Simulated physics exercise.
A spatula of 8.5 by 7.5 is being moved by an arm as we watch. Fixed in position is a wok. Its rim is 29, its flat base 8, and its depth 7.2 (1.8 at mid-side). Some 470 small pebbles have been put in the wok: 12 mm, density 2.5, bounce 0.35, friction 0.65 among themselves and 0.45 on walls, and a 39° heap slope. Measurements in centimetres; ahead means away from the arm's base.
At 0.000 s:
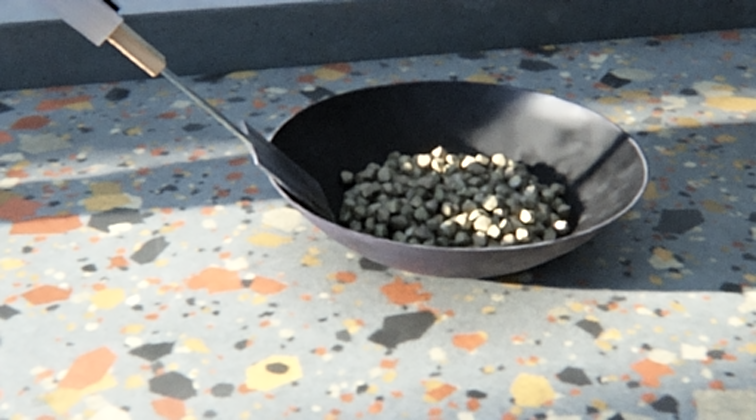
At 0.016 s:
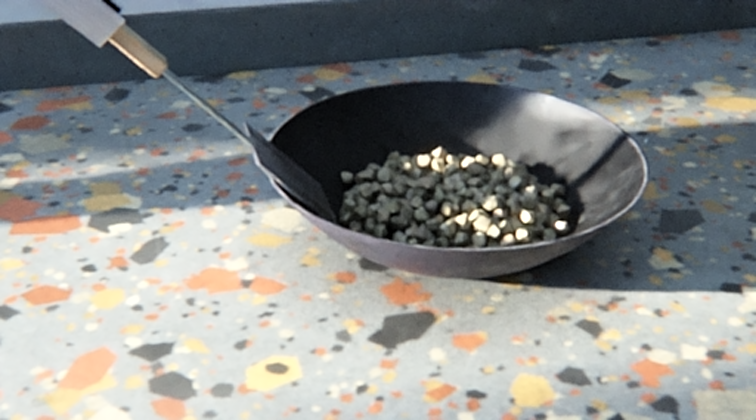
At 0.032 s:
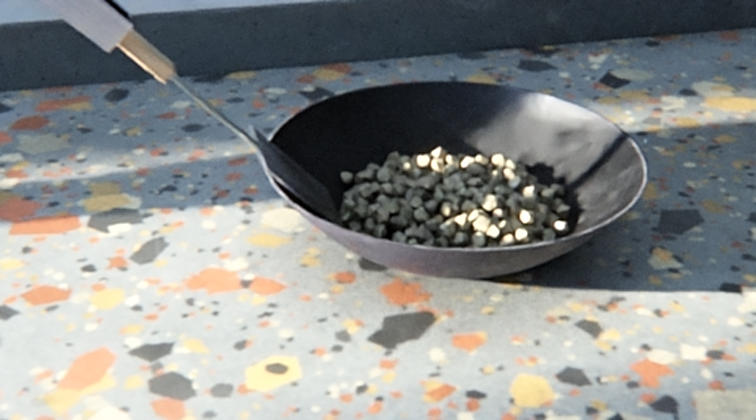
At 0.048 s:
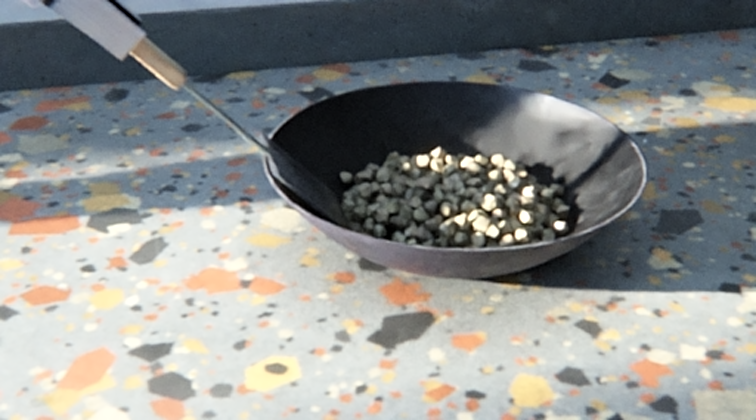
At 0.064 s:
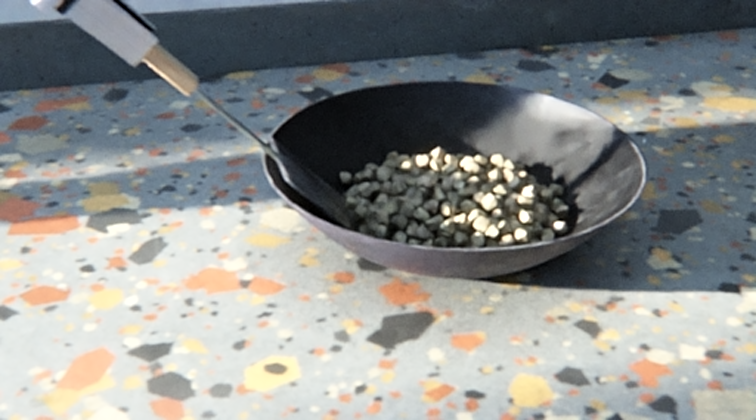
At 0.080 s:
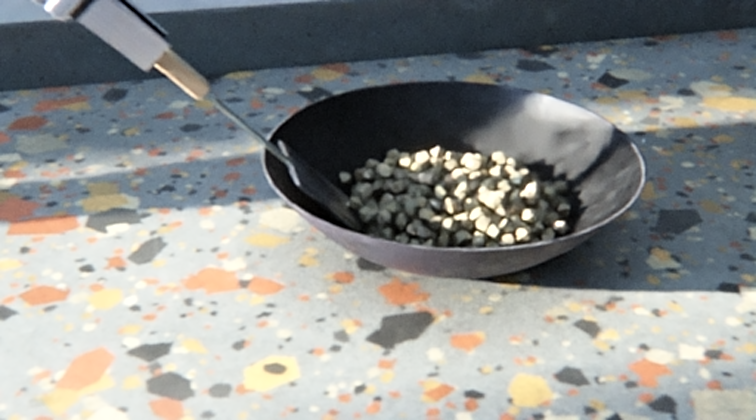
The footage shows a dark wok of small pebbles on a speckled countertop while an arm holding a spatula at the left rim slides the blade slightly rightward and down into the wok, the pebbles shifting little.
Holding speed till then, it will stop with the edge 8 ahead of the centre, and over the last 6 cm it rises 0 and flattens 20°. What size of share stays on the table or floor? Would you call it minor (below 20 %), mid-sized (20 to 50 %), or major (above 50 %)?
I would call it minor.
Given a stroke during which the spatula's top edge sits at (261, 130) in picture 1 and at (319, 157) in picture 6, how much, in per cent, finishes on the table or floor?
Roughly 10 percent ends up there.
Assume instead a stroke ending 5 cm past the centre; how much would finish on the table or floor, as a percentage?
About 0 %.
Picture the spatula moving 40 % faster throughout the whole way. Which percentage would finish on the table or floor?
Around 10 per cent would finish on the table or floor.
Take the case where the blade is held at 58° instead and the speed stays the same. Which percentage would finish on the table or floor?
Estimate: Approx. 10 %.
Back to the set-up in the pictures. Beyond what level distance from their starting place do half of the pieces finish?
Level distance of around 6 cm.
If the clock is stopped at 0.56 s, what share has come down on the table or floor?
Close to 5 per cent of the load.
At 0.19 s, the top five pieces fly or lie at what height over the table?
Estimated height above table: Approx. 6 cm.
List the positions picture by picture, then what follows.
In the first picture, spatula top edge at (249, 141), sloping 47°; upper third of the load around (451, 194), from x 345 to 565, top at y 155; 473 in the wok.
In the second picture, spatula top edge at (250, 142), sloping 47°; upper third of the load around (450, 194), from x 345 to 565, top at y 155.
In the third picture, spatula top edge at (257, 146), sloping 47°; upper third of the load around (450, 194), from x 345 to 565, top at y 155.
In the fourth picture, spatula top edge at (268, 153), sloping 47°; upper third of the load around (450, 194), from x 345 to 560, top at y 155.
In the fifth picture, spatula top edge at (278, 158), sloping 47°; upper third of the load around (449, 194), from x 345 to 560, top at y 155.
In the sixth picture, spatula top edge at (288, 162), sloping 47°; upper third of the load around (451, 192), from x 345 to 565, top at y 155; 473 in the wok.
By 0.19 s, sloping 47°, highest piece 7 above the table; 473 in the wok.
By 0.31 s, sloping 40°, highest piece 8 above the table; 472 in the wok, 1 on the blade or in flight.
By 0.56 s, sloping 27°, highest piece 9 above the table; 440 in the wok, 31 on the table or floor, 2 on the blade or in flight.
By 1.61 s, sloping 27°, highest piece 9 above the table; 440 in the wok, 33 on the table or floor.
Final count, 440 in the wok, 33 on the table or floor. That is 7 % on the table or floor.
